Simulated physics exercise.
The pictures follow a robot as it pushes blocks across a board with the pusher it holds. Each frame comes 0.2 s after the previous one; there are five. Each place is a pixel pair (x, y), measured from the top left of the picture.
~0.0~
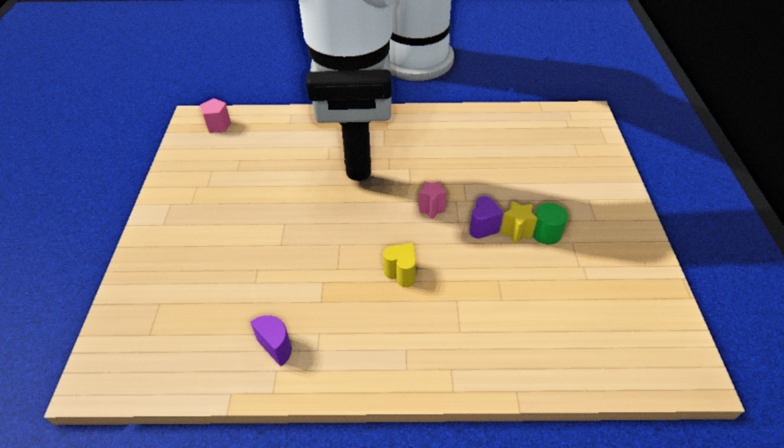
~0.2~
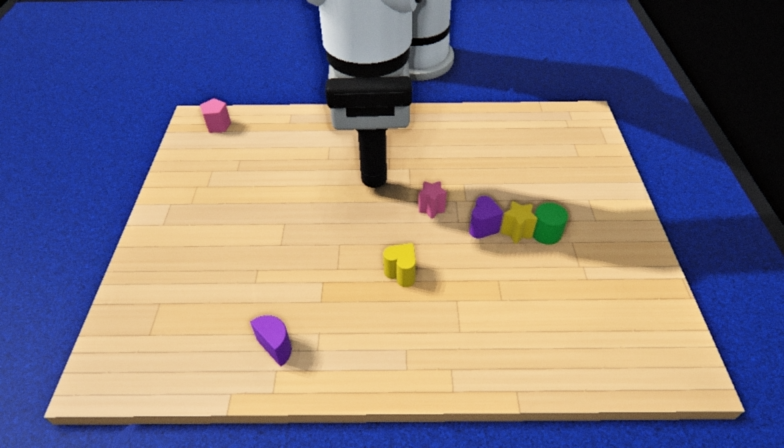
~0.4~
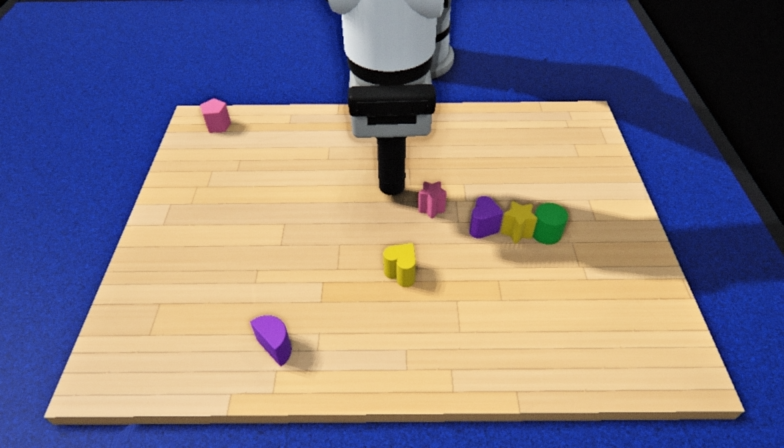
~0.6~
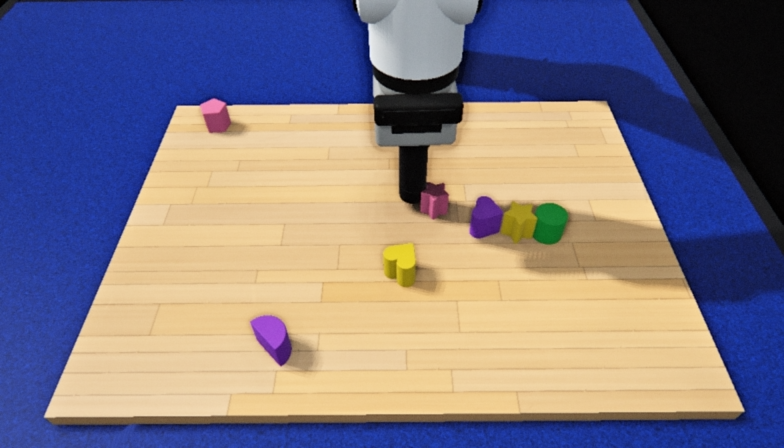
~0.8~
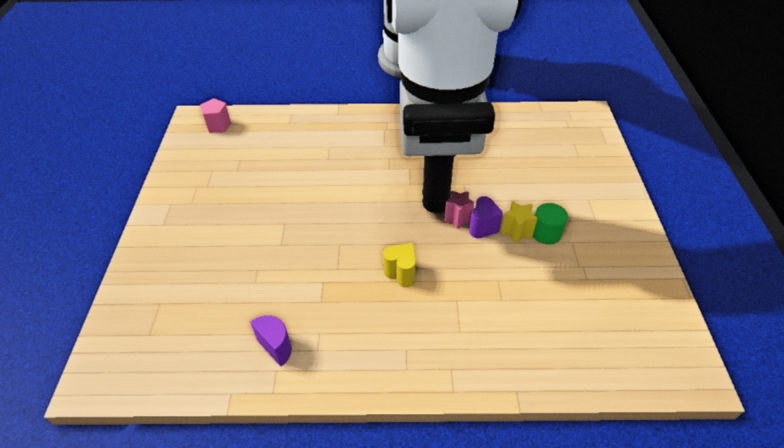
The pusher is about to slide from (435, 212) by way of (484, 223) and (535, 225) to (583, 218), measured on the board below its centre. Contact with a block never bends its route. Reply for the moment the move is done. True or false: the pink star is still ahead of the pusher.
False - the claim does not hold.
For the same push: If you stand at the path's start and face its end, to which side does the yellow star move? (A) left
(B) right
It's B.
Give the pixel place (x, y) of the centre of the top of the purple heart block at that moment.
The middle of the upper face of the purple heart block will lie at about (541, 243) in the picture.
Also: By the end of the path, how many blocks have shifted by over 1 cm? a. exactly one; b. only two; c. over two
c
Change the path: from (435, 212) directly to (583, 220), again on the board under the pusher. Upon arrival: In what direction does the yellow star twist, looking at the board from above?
My answer: Anticlockwise.
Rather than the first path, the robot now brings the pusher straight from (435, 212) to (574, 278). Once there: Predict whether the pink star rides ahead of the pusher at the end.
Once the path is finished, the pink star still sits ahead of the pusher.
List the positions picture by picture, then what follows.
Lower end of the pusher (359, 173), tops of blocks, pink star (433, 189), purple heart block (486, 208), yellow star (521, 212), green disc (552, 213), in the first picture.
Pusher (374, 180), blocks as before, in the second picture.
Pusher (392, 187), blocks as before, in the third picture.
Pusher (413, 195), pink star (435, 190), in the fourth picture.
Pusher (436, 204), pink star (460, 199), purple heart block (486, 208), yellow star (521, 212), green disc (552, 213), in the fifth picture.
What follows on the original path. One third of the way, pusher (486, 216); pink star (513, 215), turned 25° clockwise; purple heart block (527, 230), turned 55° clockwise; yellow star (561, 231), turned 45° anticlockwise; green disc (573, 214).
Two thirds of the way, pusher (538, 218); pink star (552, 226), turned 110° clockwise; purple heart block (541, 243), turned 105° clockwise; yellow star (579, 243), turned 115° anticlockwise; green disc (574, 214).
At the end, pusher (586, 210); pink star (554, 226), turned 125° clockwise; purple heart block (541, 243), turned 105° clockwise; yellow star (579, 243), turned 115° anticlockwise; green disc (607, 219).
